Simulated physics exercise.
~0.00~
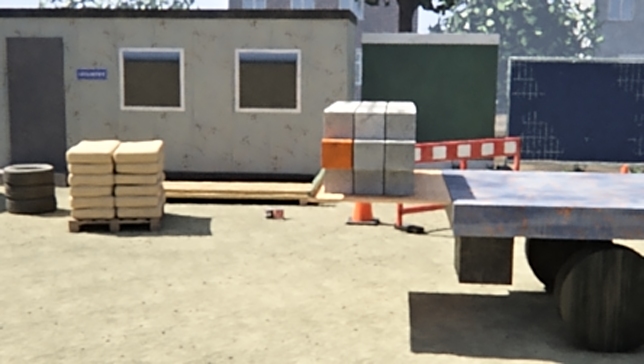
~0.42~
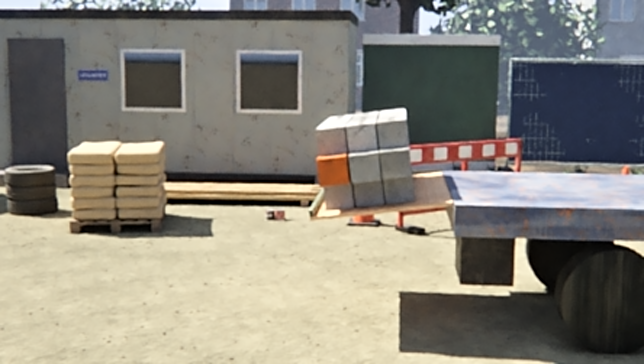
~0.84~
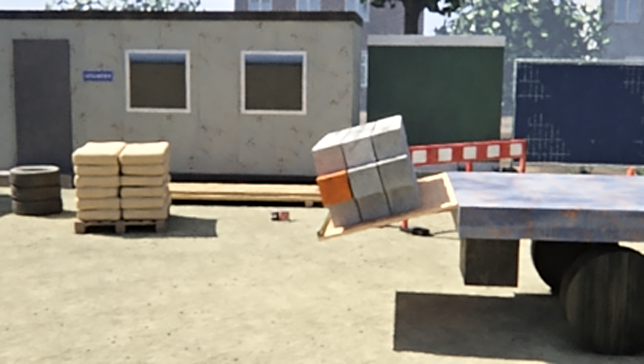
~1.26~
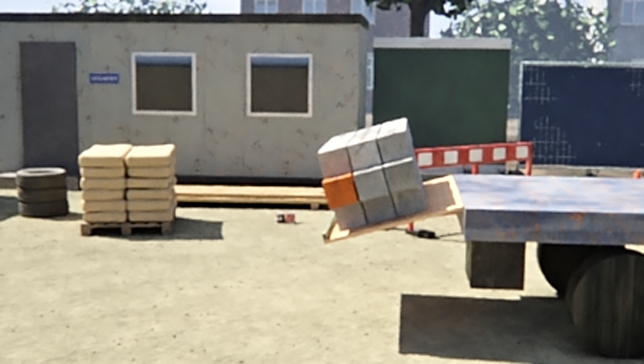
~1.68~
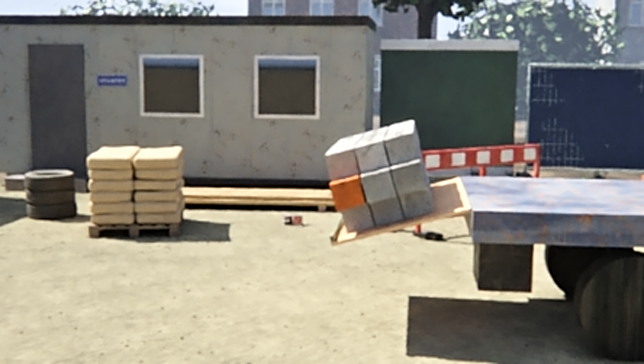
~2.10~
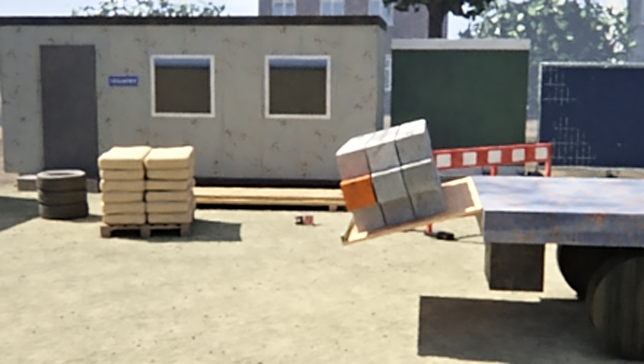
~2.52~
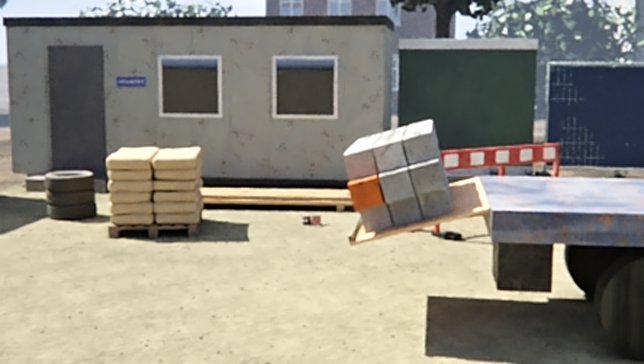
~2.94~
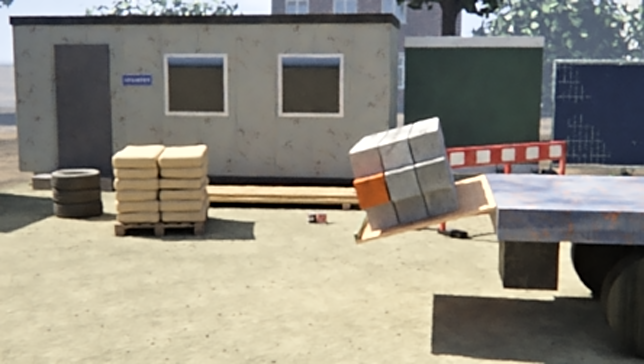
In a sunlit yard with a grey site cabin, stacked bags on a pallet and a pile of tyres, a cube of grey concrete blocks, one of them orange, sits on a level wooden flap at the back of a flat-bed. The flap's outer edge starts to drop towards the left, and the whole stack leans with it. It tilts a little further, then stops at a modest slope. The blocks stay packed together against the lip while the view drifts gently left. At the end, the stack rests tilted on the flap, with no block fallen.
